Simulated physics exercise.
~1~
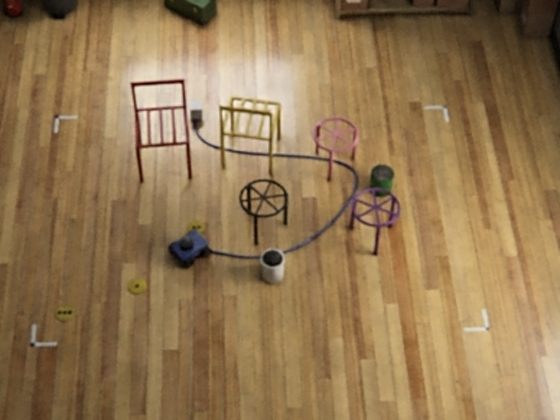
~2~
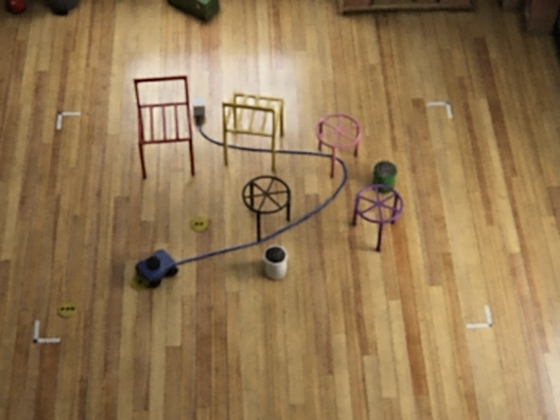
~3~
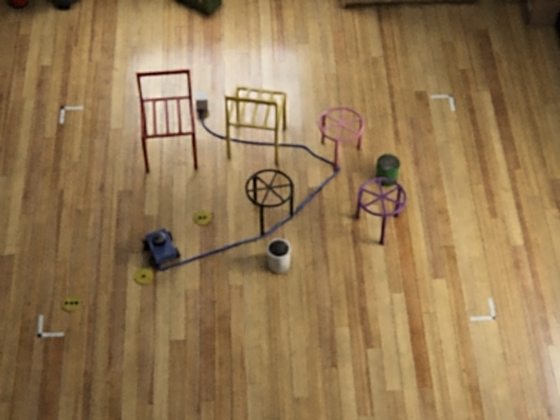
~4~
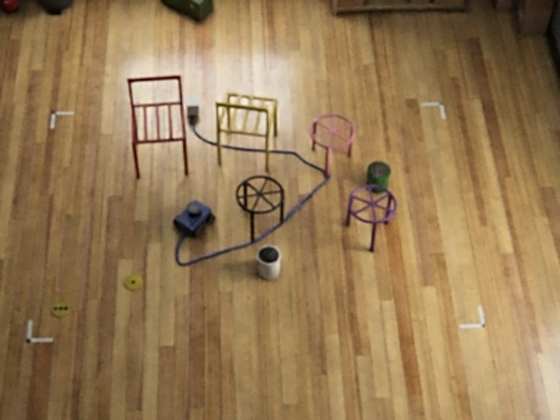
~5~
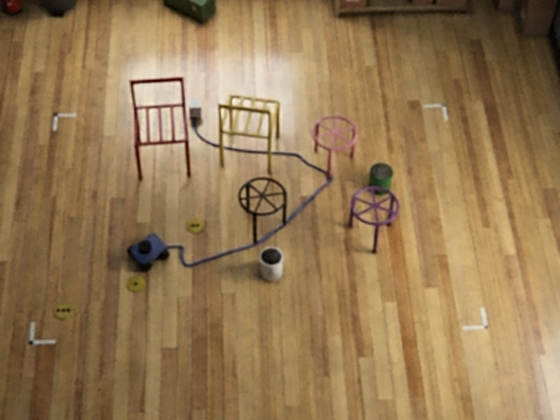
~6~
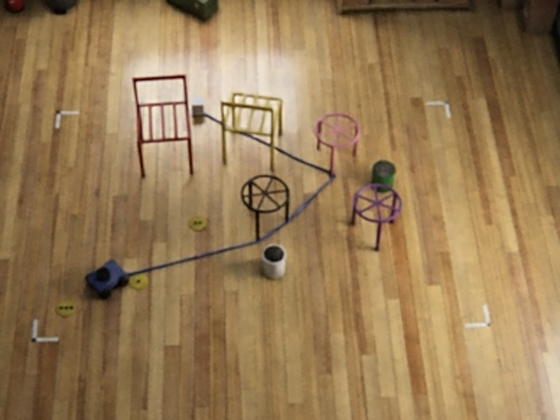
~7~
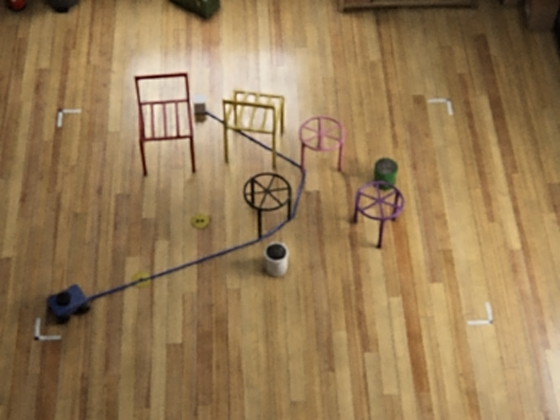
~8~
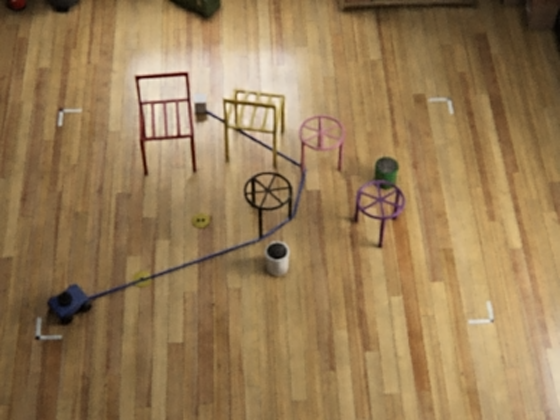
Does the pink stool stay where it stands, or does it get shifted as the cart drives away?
The pink stool gets shifted a little to the left as the cart drives toward the lower left corner.
